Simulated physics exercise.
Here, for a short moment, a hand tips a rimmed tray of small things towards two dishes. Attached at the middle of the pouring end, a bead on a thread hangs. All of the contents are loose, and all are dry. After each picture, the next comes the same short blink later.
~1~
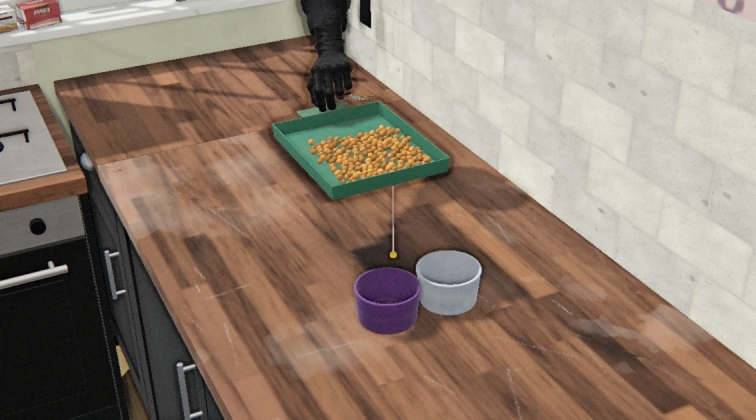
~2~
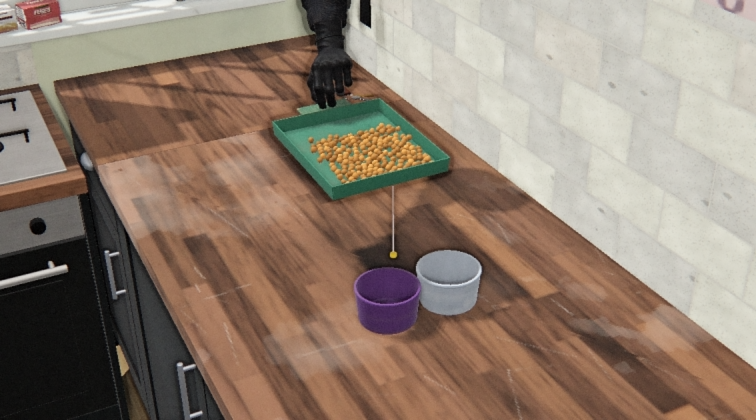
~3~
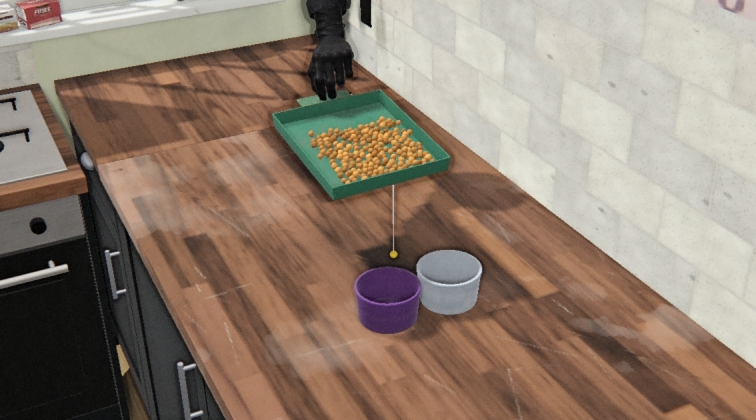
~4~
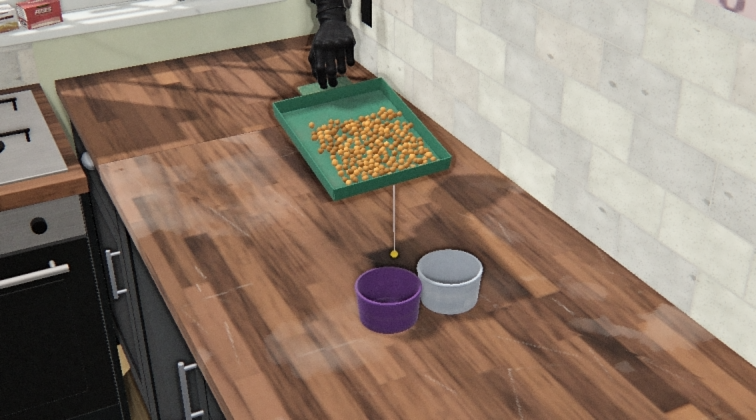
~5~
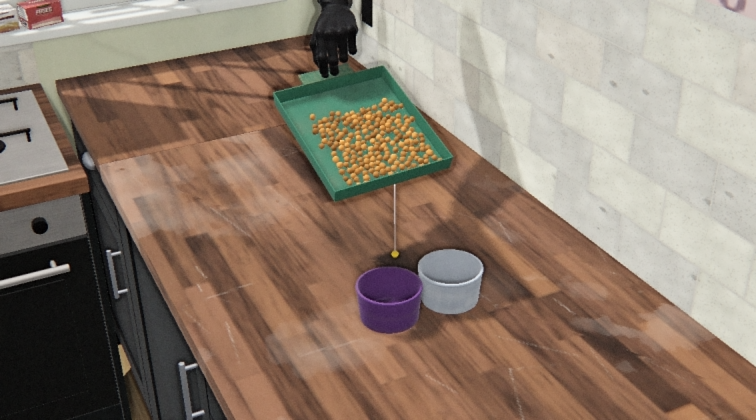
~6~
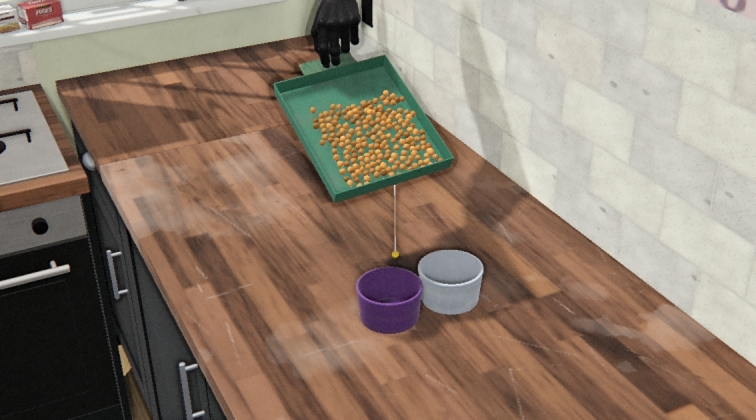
On a wooden kitchen counter, a black-gloved hand gradually raised the back of a green tray of roasted chickpeas, tilting it more steeply towards a purple dish and a pale grey one.
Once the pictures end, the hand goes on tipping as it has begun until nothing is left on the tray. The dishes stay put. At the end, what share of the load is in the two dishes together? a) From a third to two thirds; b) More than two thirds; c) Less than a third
a.
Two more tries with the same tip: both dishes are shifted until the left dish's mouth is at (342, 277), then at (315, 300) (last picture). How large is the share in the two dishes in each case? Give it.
In turn 10 and 30 in a hundred.
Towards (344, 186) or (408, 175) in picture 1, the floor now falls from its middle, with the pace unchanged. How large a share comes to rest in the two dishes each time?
First case around 30 per cent, second case 70 per cent.
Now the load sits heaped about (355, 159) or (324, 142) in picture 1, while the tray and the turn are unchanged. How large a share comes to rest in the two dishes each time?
It comes to about 50 per cent the first time and about 50 per cent the second.
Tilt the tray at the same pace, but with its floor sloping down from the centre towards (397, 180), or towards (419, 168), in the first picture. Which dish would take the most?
So the first heading gives the rightward dish, the second gives the rightward dish.
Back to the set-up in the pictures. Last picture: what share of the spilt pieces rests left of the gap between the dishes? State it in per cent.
50 per cent, about.
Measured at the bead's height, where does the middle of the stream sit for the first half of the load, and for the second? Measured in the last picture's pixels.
First close to (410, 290), next close to (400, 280).
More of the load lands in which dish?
I'd say the left-side one takes it.
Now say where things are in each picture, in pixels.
In the first frame, corners of the pouring end near (333, 186) and (448, 157), level; middle of the load near (371, 156), roasted chickpeas; left dish near (402, 315); right dish near (464, 296); bead on its thread near (393, 255).
In the second frame, corners of the pouring end near (333, 186) and (448, 157), level; middle of the load near (371, 155).
In the third frame, corners of the pouring end near (334, 187) and (449, 157), tipped barely, lowest at the left corner; middle of the load near (371, 151).
In the fourth frame, corners of the pouring end near (335, 188) and (450, 156), tipped a little, lowest at the left corner; middle of the load near (372, 146).
In the fifth frame, corners of the pouring end near (336, 190) and (451, 156), tipped clearly, lowest at the left corner; middle of the load near (373, 142).
In the sixth frame, corners of the pouring end near (336, 193) and (452, 157), tipped clearly, lowest at the left corner; middle of the load near (374, 138); left dish near (404, 315); right dish near (466, 296).
Shortly afterwards, tray tipped steeply; the whole lot on the tray.
Next, tray tipped past a quarter turn; the whole lot on the tray.
Some moments later, tray tipped past a quarter turn; near a third in the left dish; a little in the right dish; near half outside both.
In the end, tray tipped past a quarter turn; near a third in the left dish; a little in the right dish; near half outside both.
